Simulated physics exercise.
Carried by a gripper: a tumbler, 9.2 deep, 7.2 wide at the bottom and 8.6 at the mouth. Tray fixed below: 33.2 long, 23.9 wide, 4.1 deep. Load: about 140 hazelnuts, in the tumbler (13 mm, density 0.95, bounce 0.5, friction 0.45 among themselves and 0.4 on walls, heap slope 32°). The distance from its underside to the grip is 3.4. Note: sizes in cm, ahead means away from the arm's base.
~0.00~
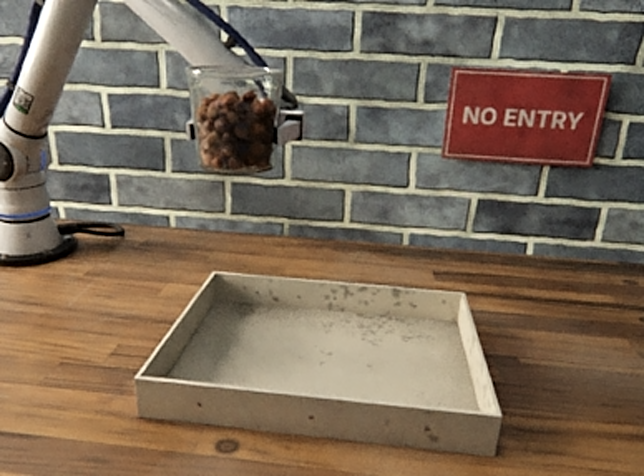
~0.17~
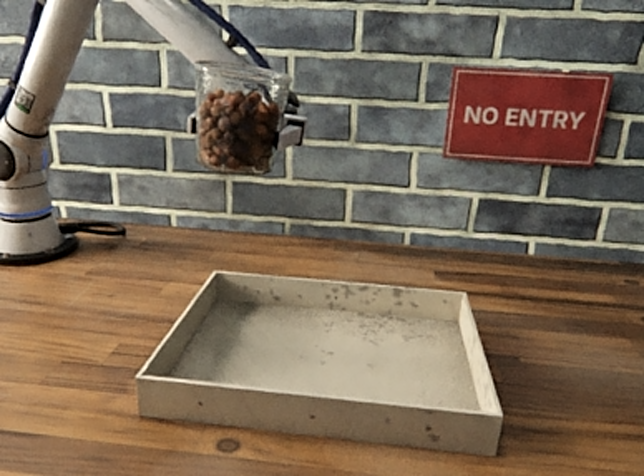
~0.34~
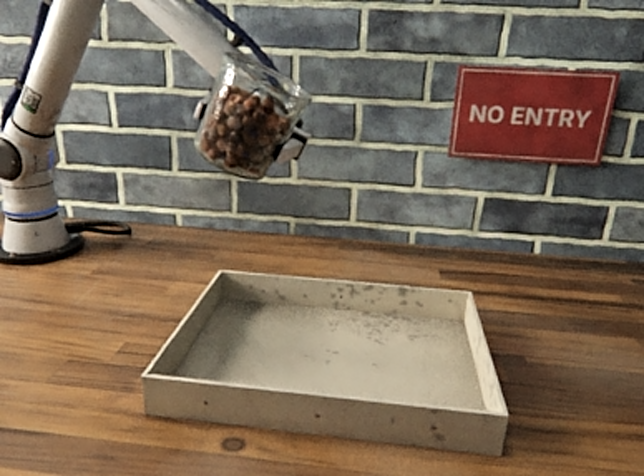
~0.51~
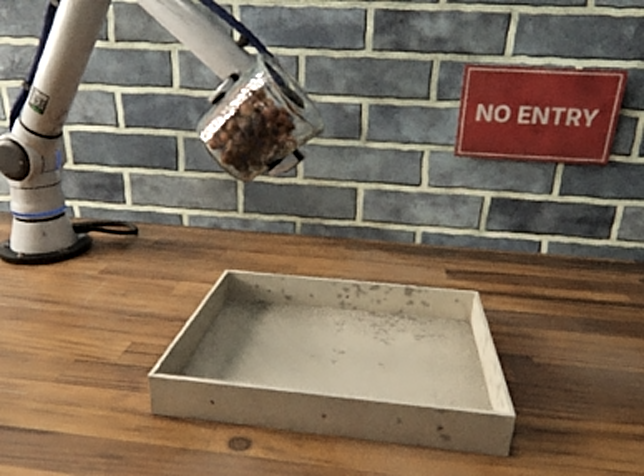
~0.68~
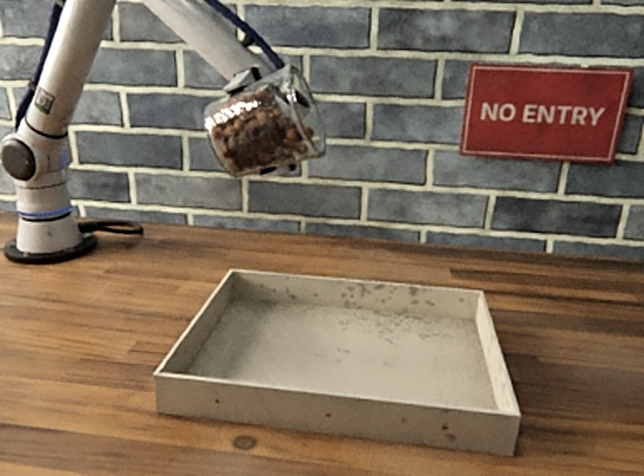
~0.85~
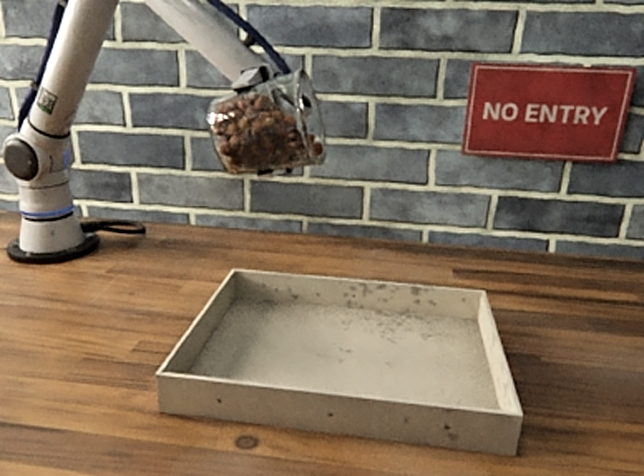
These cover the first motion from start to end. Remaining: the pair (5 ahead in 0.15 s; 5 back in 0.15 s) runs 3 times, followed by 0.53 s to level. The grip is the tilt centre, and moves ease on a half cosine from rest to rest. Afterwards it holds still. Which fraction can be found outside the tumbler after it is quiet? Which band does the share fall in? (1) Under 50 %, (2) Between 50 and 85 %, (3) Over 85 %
Between 50 and 85 %.
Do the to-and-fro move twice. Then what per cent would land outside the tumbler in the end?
60 %.
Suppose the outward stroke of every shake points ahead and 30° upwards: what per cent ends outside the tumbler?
I'd reckon around 80 per cent.
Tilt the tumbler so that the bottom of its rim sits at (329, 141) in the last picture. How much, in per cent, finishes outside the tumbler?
The share is around 30 %.
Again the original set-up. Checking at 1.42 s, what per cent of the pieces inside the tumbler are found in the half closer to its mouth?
70 per cent.
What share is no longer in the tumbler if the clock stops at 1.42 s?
I'd say some 50 percent.
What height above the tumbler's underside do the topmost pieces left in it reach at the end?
About 4.5 cm.
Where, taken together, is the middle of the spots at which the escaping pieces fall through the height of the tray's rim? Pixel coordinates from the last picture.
Centre: Roughly (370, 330).
After 1.42 s, tilted 75° forward, highest piece 27 above the table; 65 in the tumbler, 48 in the tray, 22 in flight or on a rim.
After 1.99 s, tilted 42° forward, highest piece 27 above the table; 93 in the tray, 39 in the tumbler, 3 on the table or floor.
After 2.48 s, level, highest piece 27 above the table; 93 in the tray, 39 in the tumbler, 3 on the table or floor.
After 3.53 s, level, highest piece 27 above the table; 93 in the tray, 39 in the tumbler, 3 on the table or floor.
In the end, 93 in the tray, 39 in the tumbler, 3 on the table or floor. That is 71 % outside the tumbler.
